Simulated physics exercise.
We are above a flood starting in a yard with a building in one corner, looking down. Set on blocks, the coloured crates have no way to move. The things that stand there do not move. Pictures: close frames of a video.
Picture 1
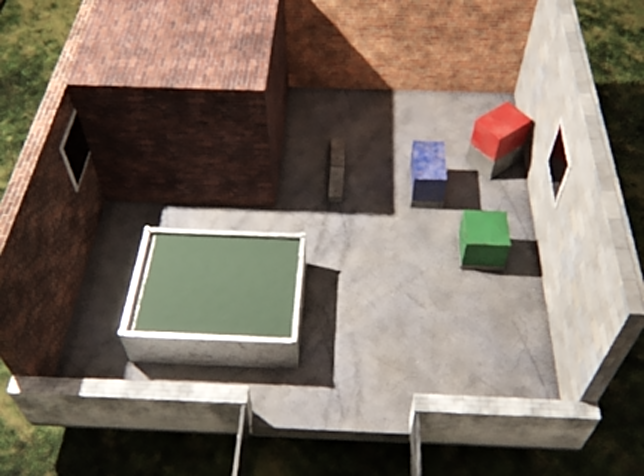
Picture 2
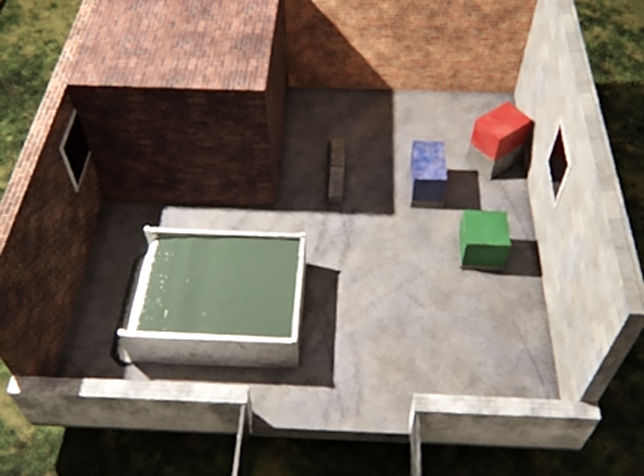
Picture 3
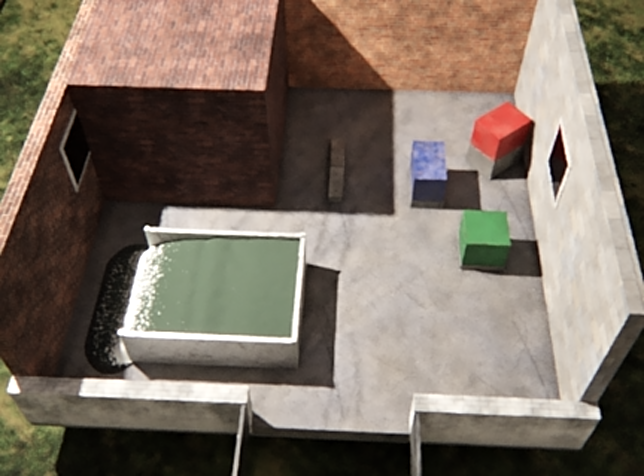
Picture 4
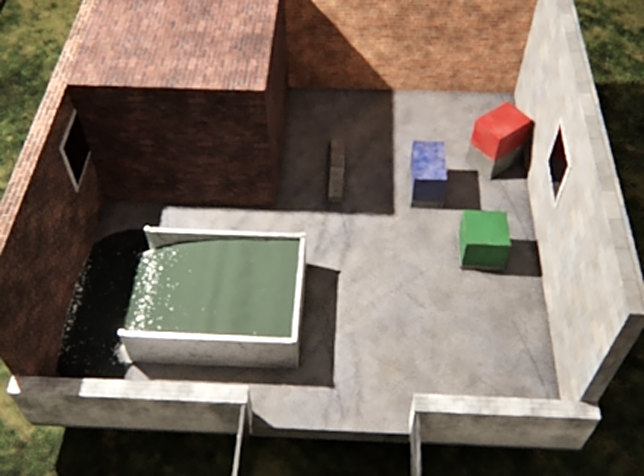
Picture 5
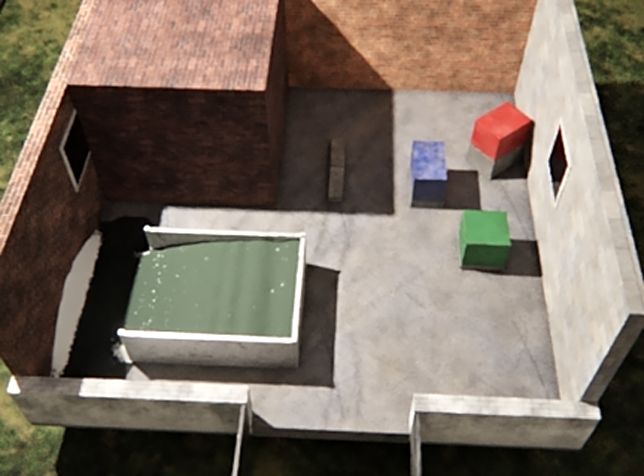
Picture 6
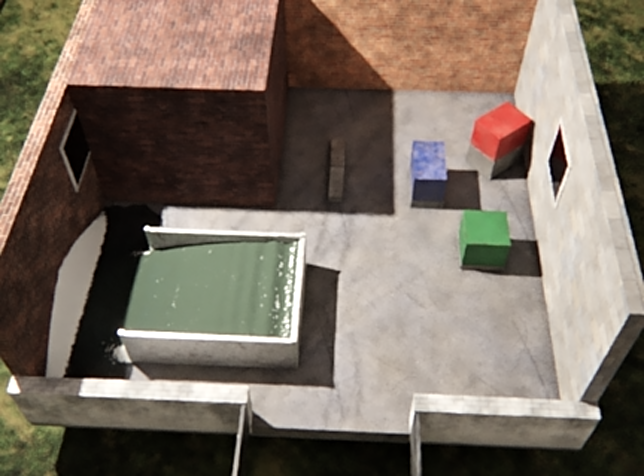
In a walled yard seen from above, the left side of a water tank opened and dark water poured out, spreading to the brick wall, while the red, blue and green crates stayed still.
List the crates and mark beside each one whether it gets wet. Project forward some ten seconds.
Blue crate - stays dry; red crate - stays dry; green crate - gets wet.
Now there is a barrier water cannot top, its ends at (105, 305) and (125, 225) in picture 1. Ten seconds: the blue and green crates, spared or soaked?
My reading: Blue crate is safe; green crate takes water.
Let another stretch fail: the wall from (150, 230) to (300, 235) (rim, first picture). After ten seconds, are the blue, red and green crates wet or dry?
The blue crate is flooded; the red crate never gets wet; the green crate is flooded.
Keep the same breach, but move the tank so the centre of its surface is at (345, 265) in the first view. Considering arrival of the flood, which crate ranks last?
Answer: The red one.
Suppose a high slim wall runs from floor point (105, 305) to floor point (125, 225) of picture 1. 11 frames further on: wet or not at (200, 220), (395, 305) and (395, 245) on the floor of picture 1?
The first point comes out inundated, the next unwetted, the last unwetted.
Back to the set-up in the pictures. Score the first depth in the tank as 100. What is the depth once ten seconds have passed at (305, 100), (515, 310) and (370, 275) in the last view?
Readings in sequence: 8, 10, 8 percent.
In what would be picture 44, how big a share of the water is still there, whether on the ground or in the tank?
Result: Close to 94 %.
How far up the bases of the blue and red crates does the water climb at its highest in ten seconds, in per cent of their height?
I'd put it at some 60 % for one and some 50 % for the other, in that order.
A moment on, water covers 10 % of the floor; the blue crate not reached, the red crate not reached, the green crate not reached.
Next, water covers 25 % of the floor; the blue crate not reached, the red crate not reached, the green crate not reached.
Then, water covers 55 % of the floor; the blue crate water round its plinth, the red crate not reached, the green crate water round its plinth.
Later, water covers 70 % of the floor; the blue crate water round its plinth, the red crate water round its plinth, the green crate water round its plinth.
In the end, water covers 95 % of the floor; the blue crate stayed above the water, the red crate stayed above the water, the green crate was topped.
